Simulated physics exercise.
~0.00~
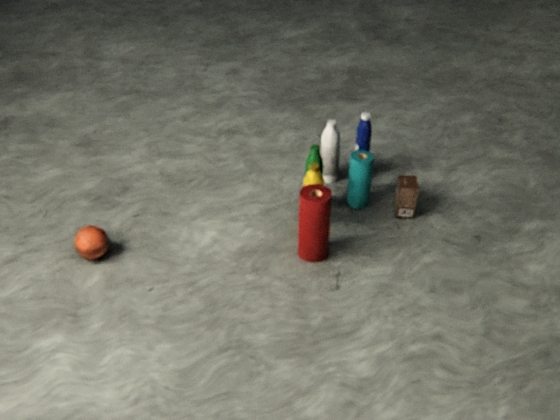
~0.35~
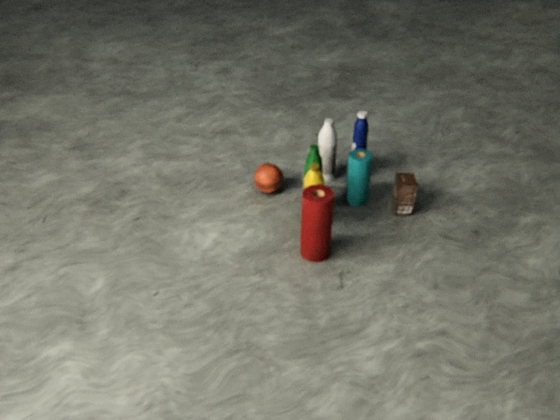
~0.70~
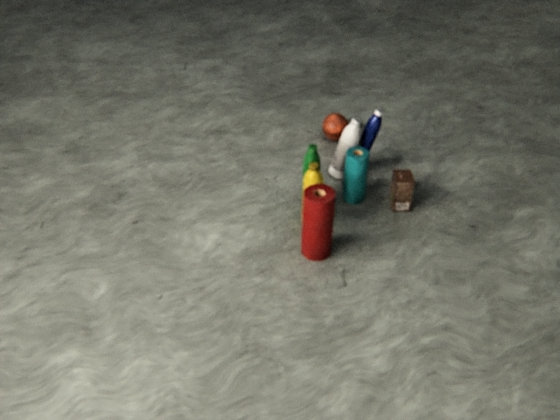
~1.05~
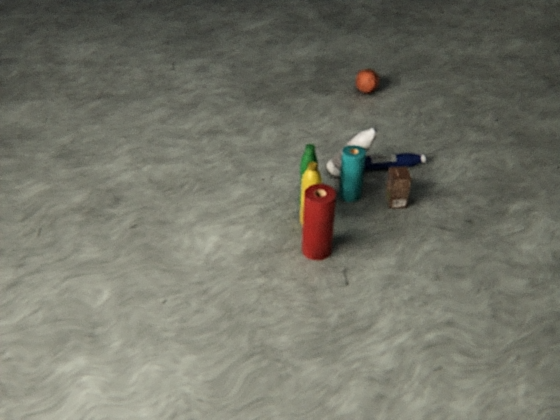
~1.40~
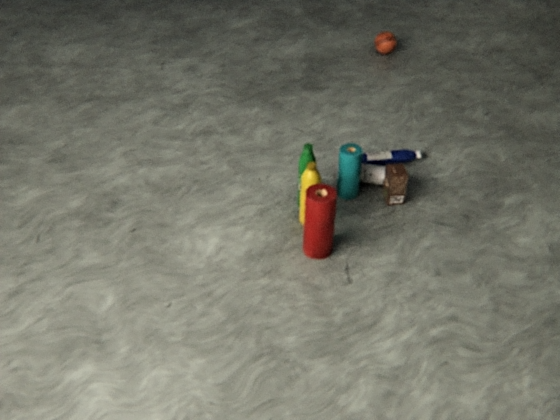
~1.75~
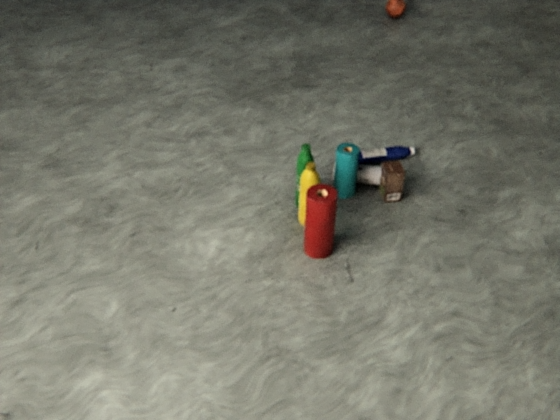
On a grey floor, an orange ball rolls away, toppling the white and blue bottles.
